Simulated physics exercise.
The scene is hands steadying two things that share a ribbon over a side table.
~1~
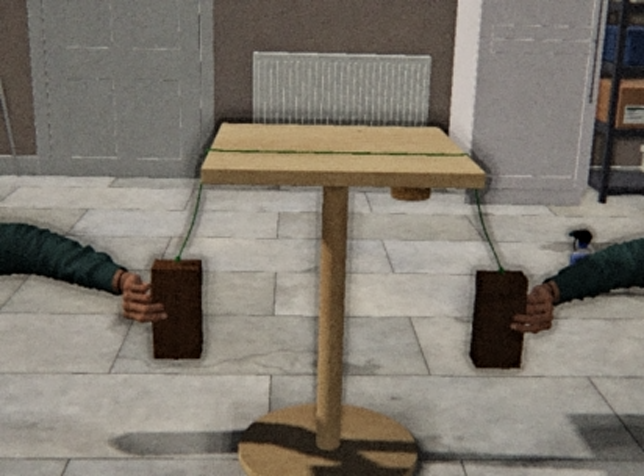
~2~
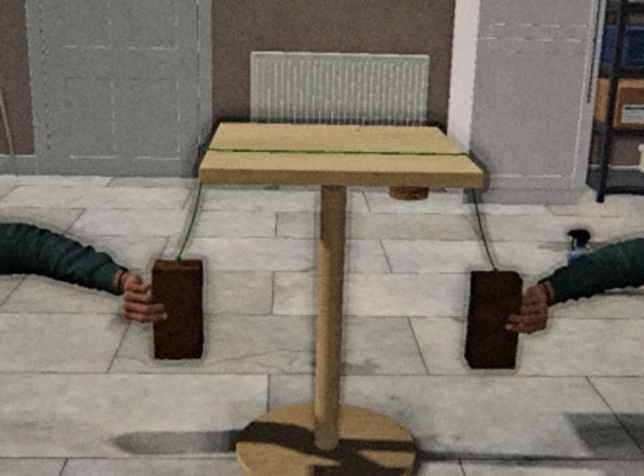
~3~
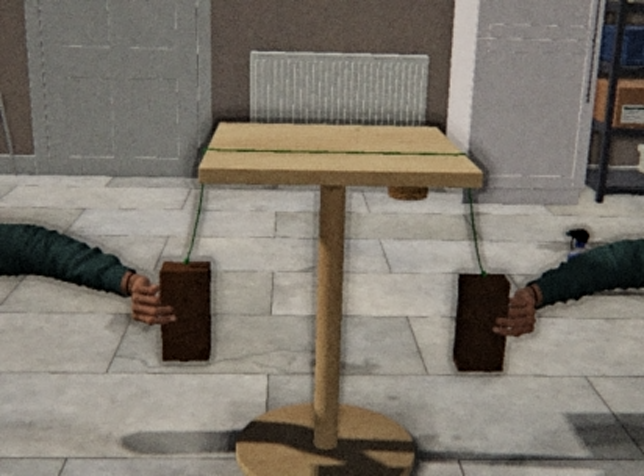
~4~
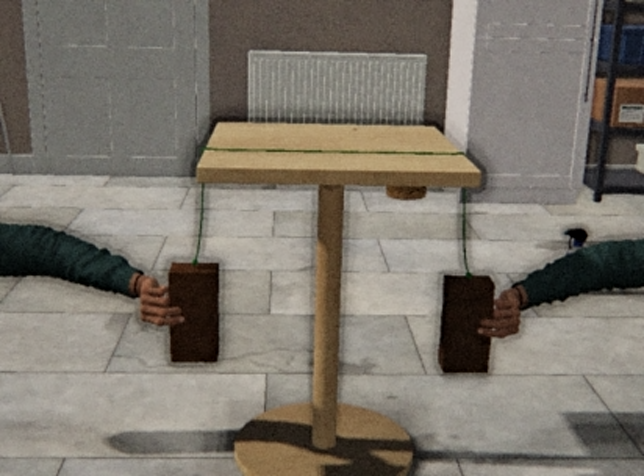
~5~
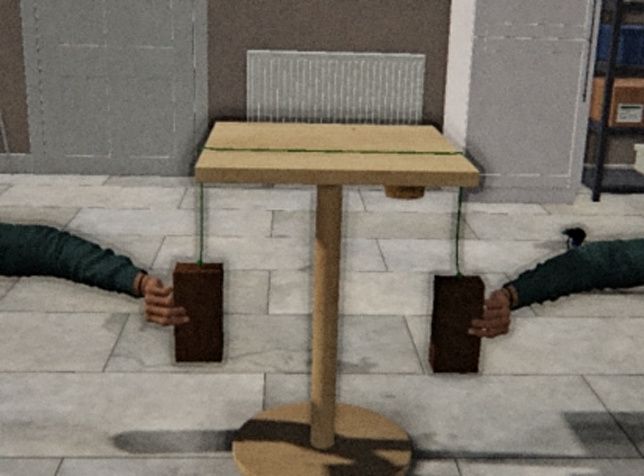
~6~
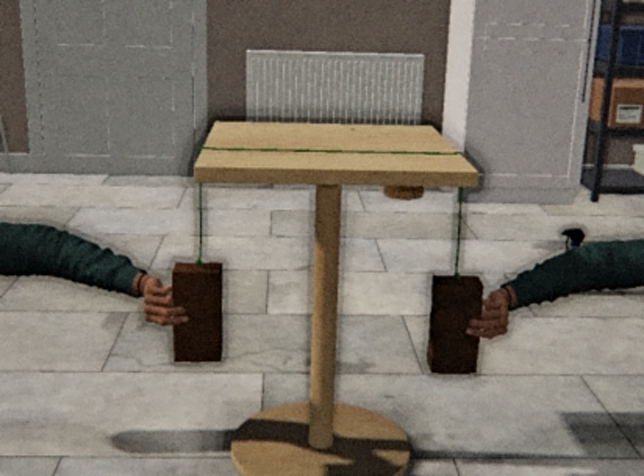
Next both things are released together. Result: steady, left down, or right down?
Expect it to hold its place once freed.
Then, 0.62 s later than the last view, left brick where it was near (207, 314); right brick where it was near (446, 325).
Then, 1.38 s later than the last view, left brick where it was near (200, 314); right brick where it was near (454, 325).
Finally, left brick where it was near (207, 314); right brick where it was near (445, 325). The ribbon keeps its balance.
